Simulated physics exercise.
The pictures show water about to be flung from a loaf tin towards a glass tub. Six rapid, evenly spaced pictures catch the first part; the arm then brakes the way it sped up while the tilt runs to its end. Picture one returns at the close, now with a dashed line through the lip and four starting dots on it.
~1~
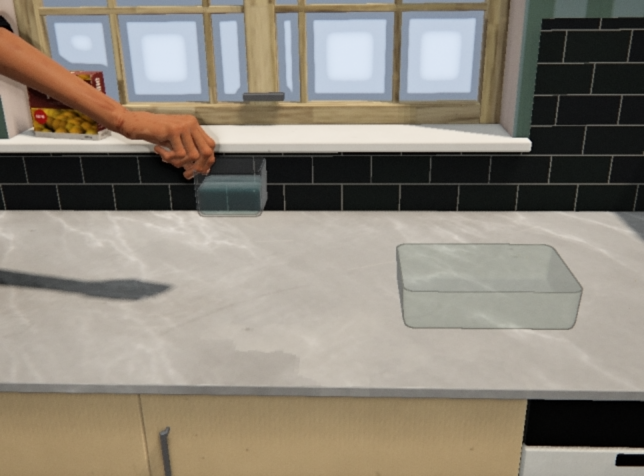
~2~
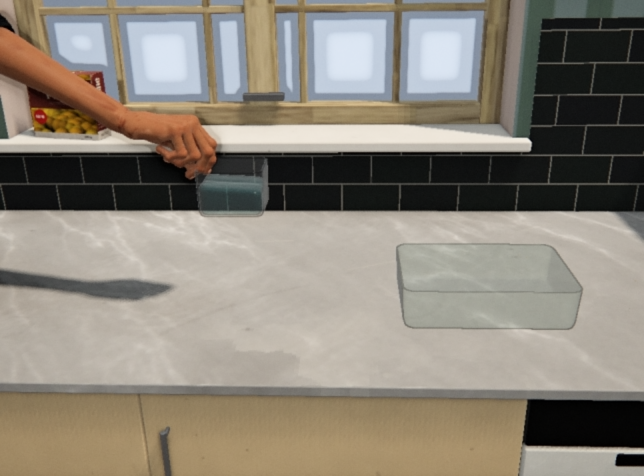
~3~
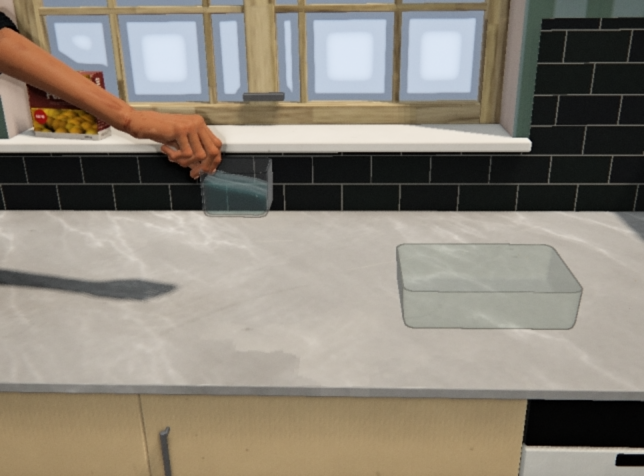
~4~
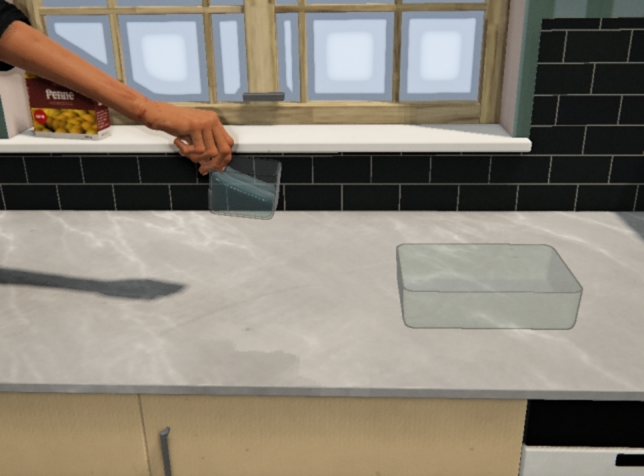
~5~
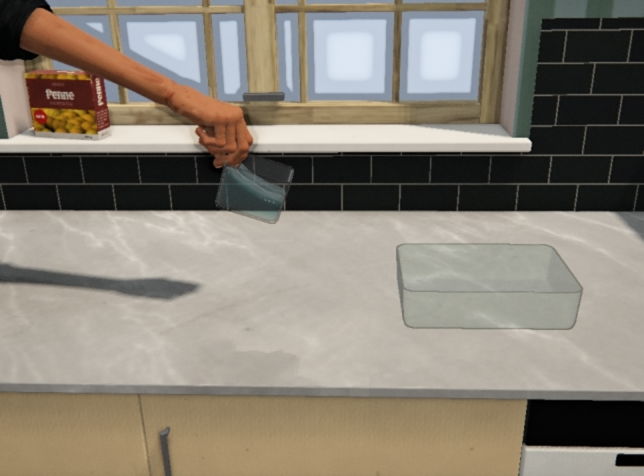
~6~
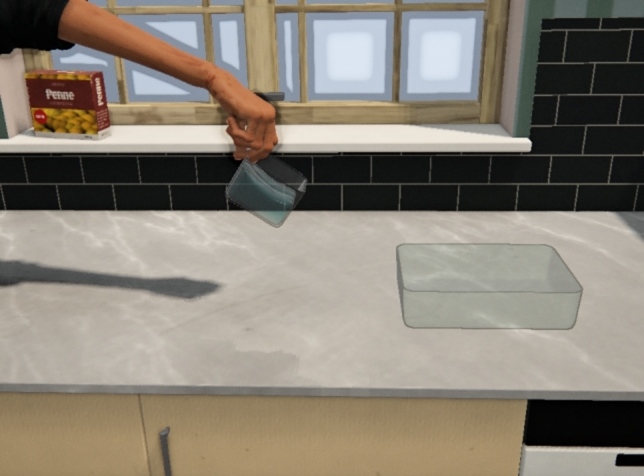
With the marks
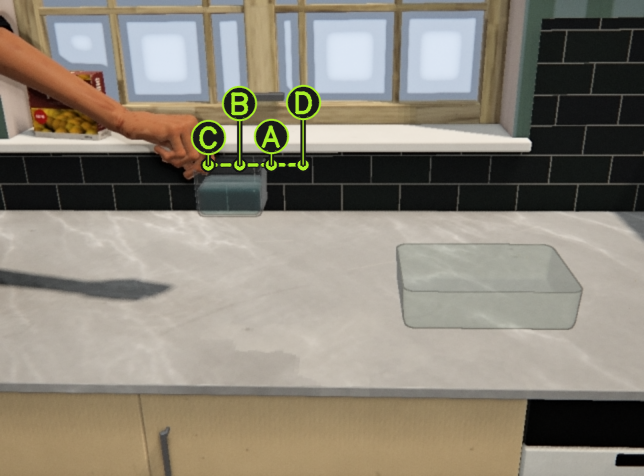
A hand reaching in from the left holds a small clear container of bluish water, first almost still, then drifting slightly right as it tilts steadily rightwards. A fixed camera looks from the front across a pale marbled kitchen counter with black tiles and a wooden-framed window behind. A clear glass tub sits unmoving at right, and a red penne box stands on the white sill at left.
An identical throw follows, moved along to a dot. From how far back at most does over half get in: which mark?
That is dot B.
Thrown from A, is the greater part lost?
No, that is safe.
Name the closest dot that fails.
Here it is dot C.
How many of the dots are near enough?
Three of the four.
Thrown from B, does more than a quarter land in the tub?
Yes, clearly.
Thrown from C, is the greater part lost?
Yes, it does.
On the marked copy, A at (271, 164); B at (239, 165); C at (208, 165); D at (303, 164).
With A, about 77 % lands in the tub, 5 % falls short and 18 % goes beside or beyond.
With B, about 72 % lands in the tub, 17 % falls short and 11 % goes beside or beyond.
With C, about 9 % lands in the tub, 87 % falls short and 4 % goes beside or beyond.
With D, about 71 % lands in the tub, 4 % falls short and 25 % goes beside or beyond.
